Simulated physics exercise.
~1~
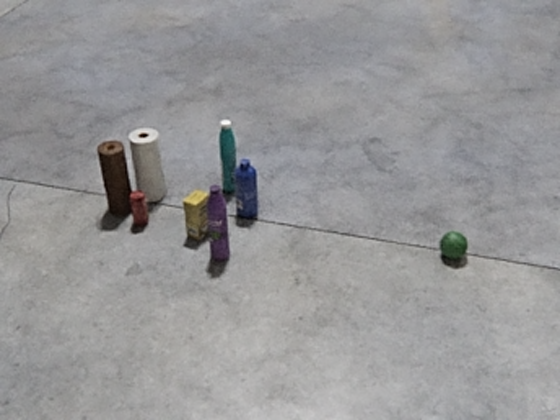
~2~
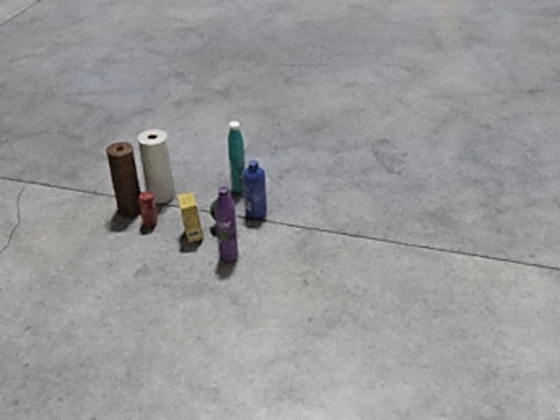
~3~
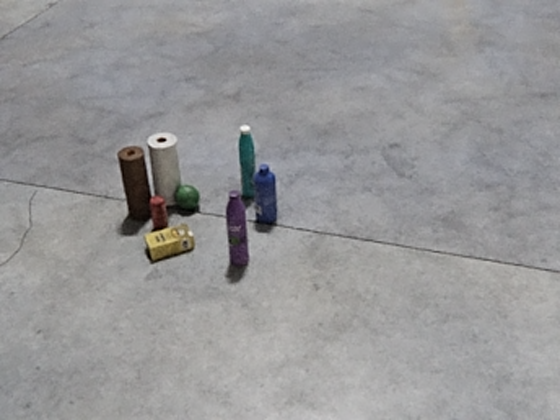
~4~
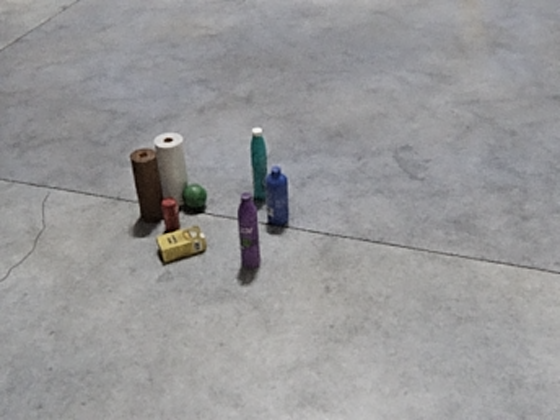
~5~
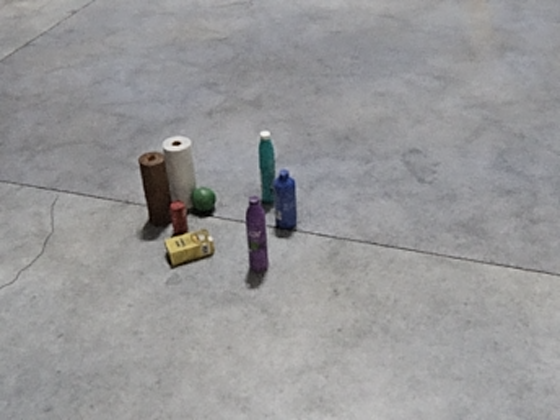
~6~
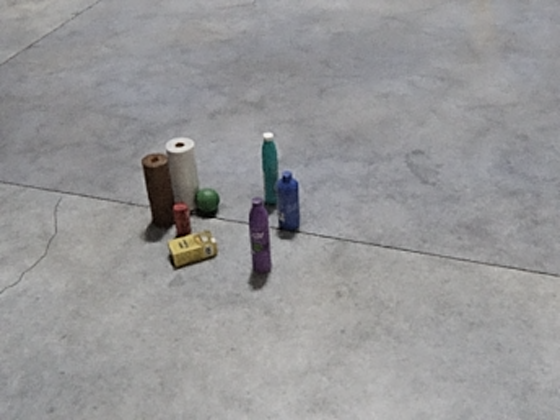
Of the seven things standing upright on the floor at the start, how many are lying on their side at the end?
Only one of them is lying on its side at the end, the yellow carton.
